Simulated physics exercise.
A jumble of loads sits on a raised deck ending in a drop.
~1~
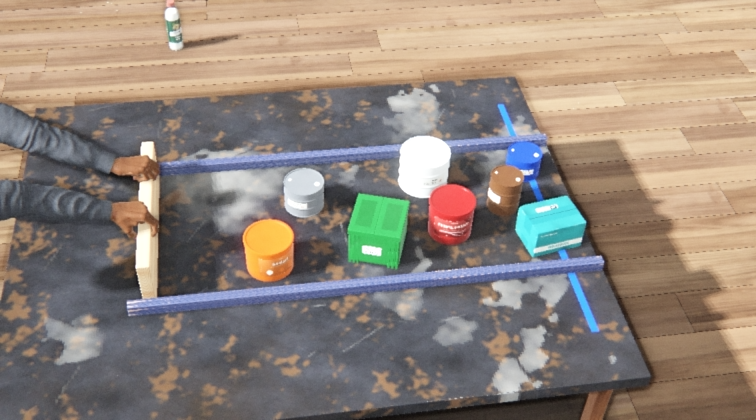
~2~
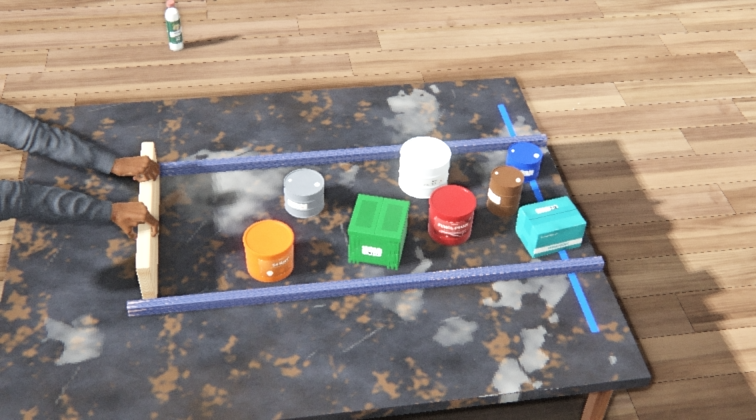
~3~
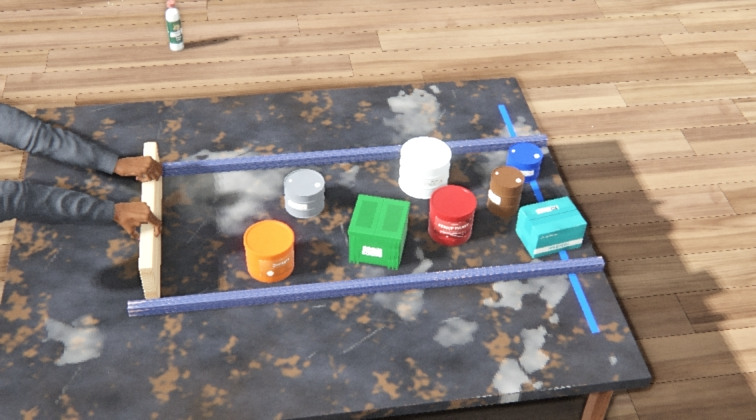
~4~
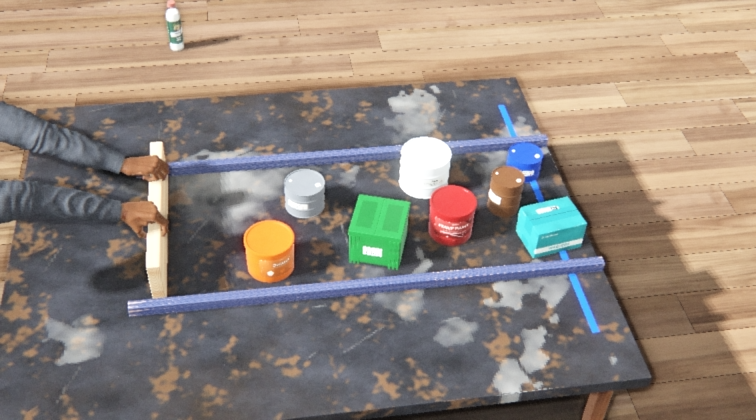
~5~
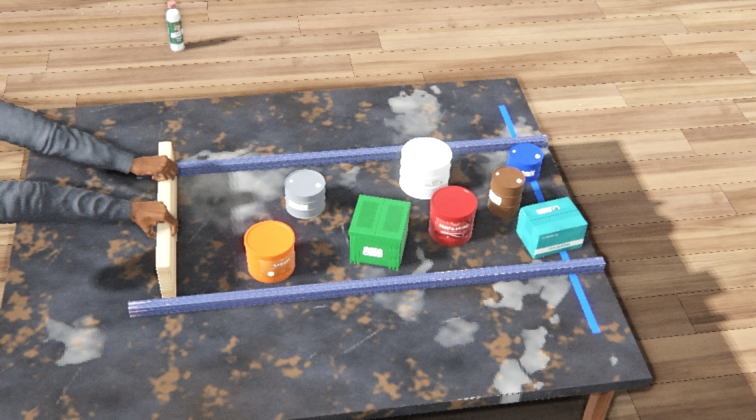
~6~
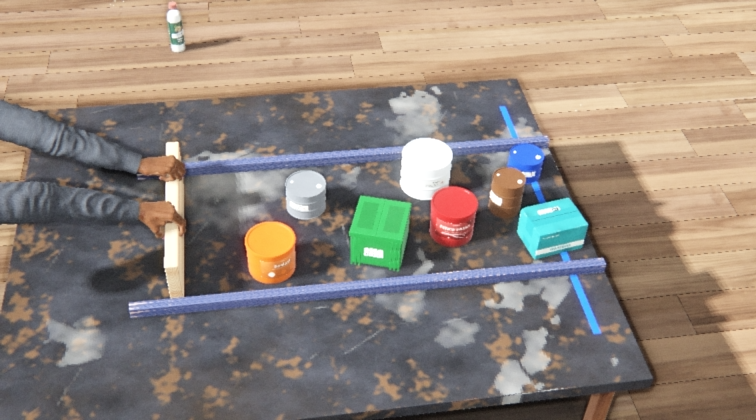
On a dark, mottled tabletop between two bluish rails, a pair of hands slowly pushed an upright wooden plank a short way right, toward colorful containers and boxes that stayed practically still.
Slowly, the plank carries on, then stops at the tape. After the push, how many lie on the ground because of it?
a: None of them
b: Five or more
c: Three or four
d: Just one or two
The answer is b.
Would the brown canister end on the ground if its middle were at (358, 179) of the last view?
Put there, it simply holds its spot.
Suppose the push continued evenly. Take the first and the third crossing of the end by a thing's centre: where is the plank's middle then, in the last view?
At roughly (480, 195), then roughly (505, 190).
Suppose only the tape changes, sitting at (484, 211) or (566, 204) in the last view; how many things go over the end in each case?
The ground gets 1 in the first try and 8 in the second.
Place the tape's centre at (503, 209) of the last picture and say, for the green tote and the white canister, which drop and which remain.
Lab note: Green tote is safe; white canister is safe.
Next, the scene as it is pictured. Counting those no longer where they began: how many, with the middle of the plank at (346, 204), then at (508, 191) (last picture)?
I get 4 at the one place and 8 at the other.
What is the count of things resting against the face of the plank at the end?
Total: 3.
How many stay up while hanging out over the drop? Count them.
Number: 3.
A little later, none off yet; blue canister at rest near (525, 164); turquoise parcel at rest near (552, 228); brown canister at rest near (507, 193).
Next, none off yet; blue canister shifted a little near (525, 161); turquoise parcel at rest near (552, 228); brown canister shifted about its own width near (537, 177).
When it is over, the number that fall off is five or more; down, green tote, red pail, brown canister, turquoise parcel and blue canister.
